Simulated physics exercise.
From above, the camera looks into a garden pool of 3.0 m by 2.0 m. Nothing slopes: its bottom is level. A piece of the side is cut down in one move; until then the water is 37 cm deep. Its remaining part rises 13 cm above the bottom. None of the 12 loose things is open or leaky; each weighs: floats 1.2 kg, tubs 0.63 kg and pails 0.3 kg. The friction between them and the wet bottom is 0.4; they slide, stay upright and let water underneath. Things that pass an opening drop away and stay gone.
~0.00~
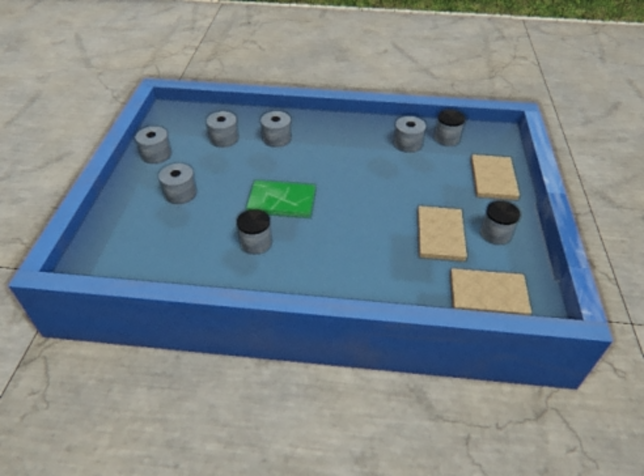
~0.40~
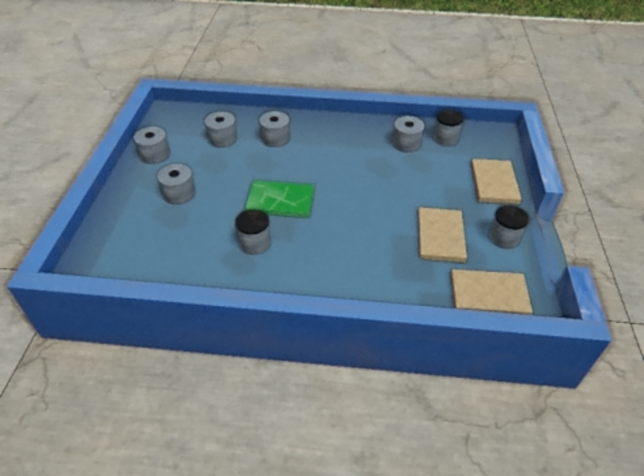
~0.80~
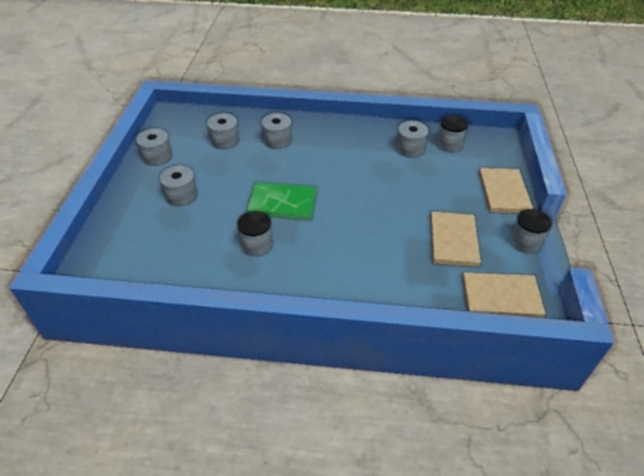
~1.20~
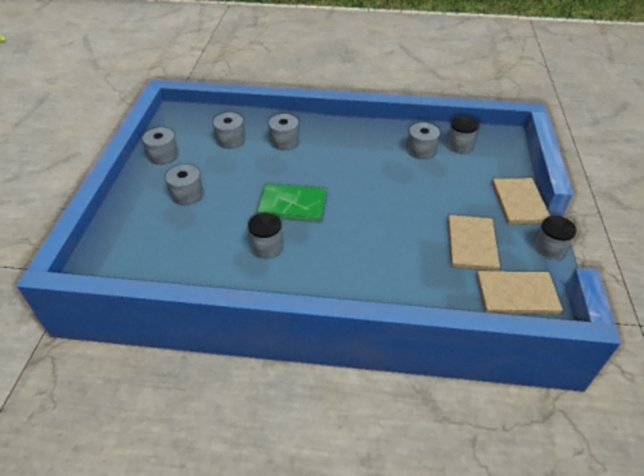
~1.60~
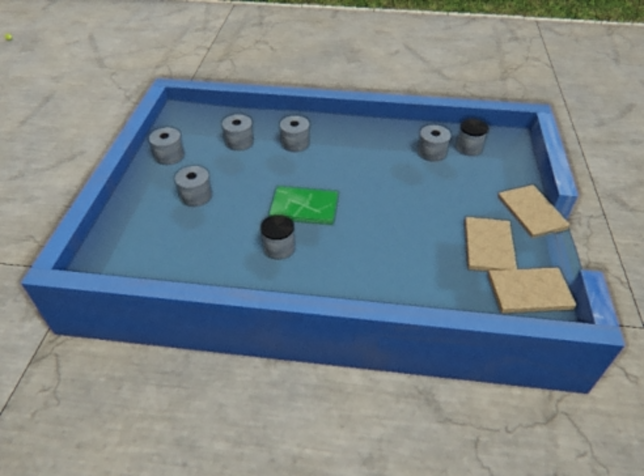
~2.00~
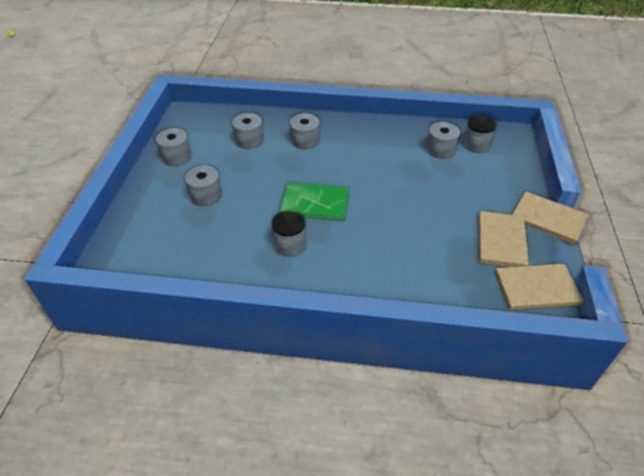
A shallow blue-walled garden pool stands on cracked stone paving, seen from above at a slant by a camera that hardly moves. Grey tubs and black-topped pails stand in the water around a green float, with three tan slabs at the right. Part of the right wall drops, the nearby pail slides out through the gap, and the slabs, one turning, and the float drift rightward, with the other containers shifting slightly.
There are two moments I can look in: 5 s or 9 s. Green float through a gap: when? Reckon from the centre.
After the second time, or never.
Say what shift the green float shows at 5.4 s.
Some 40 cm from the start.
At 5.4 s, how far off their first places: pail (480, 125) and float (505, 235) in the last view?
The first is 30 cm off, the second is washed out.
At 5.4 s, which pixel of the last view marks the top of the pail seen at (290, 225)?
Roughly (323, 233) in the last view.
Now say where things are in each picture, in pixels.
In the first frame, the green float at (282, 196), afloat; 37 cm deep round most things; 0 of 12 have shifted.
In the second frame, the green float at (280, 196), afloat; about 2190 L in view; 1 of 12 have shifted.
In the third frame, the green float at (282, 198) floats; about 2150 L in view; 4 of 12 have shifted.
In the fourth frame, the green float at (293, 200) floats, 3 cm from its start; about 2120 L in view; 6 of 12 have shifted.
In the fifth frame, the green float at (304, 203), afloat, 9 cm from its start; 34 cm deep round most things; 9 of 12 have shifted.
In the sixth frame, the green float at (315, 199), afloat, 14 cm from its start; 34 cm deep round most things; 11 of 12 have shifted.
After 2.8 s the green float is near (325, 203), 0.2 m from its start, afloat; 2 of 12 are out; 10 afloat.
After 5.4 s the green float is near (346, 209), 0.4 m from its start, afloat; 3 of 12 are out; 9 afloat.
After 8.0 s the green float is near (363, 216), 0.5 m from its start, afloat; 4 of 12 are out; 8 afloat.
After 12.0 s the green float is near (401, 226), 0.7 m from its start, afloat; 4 of 12 are out; 8 afloat.
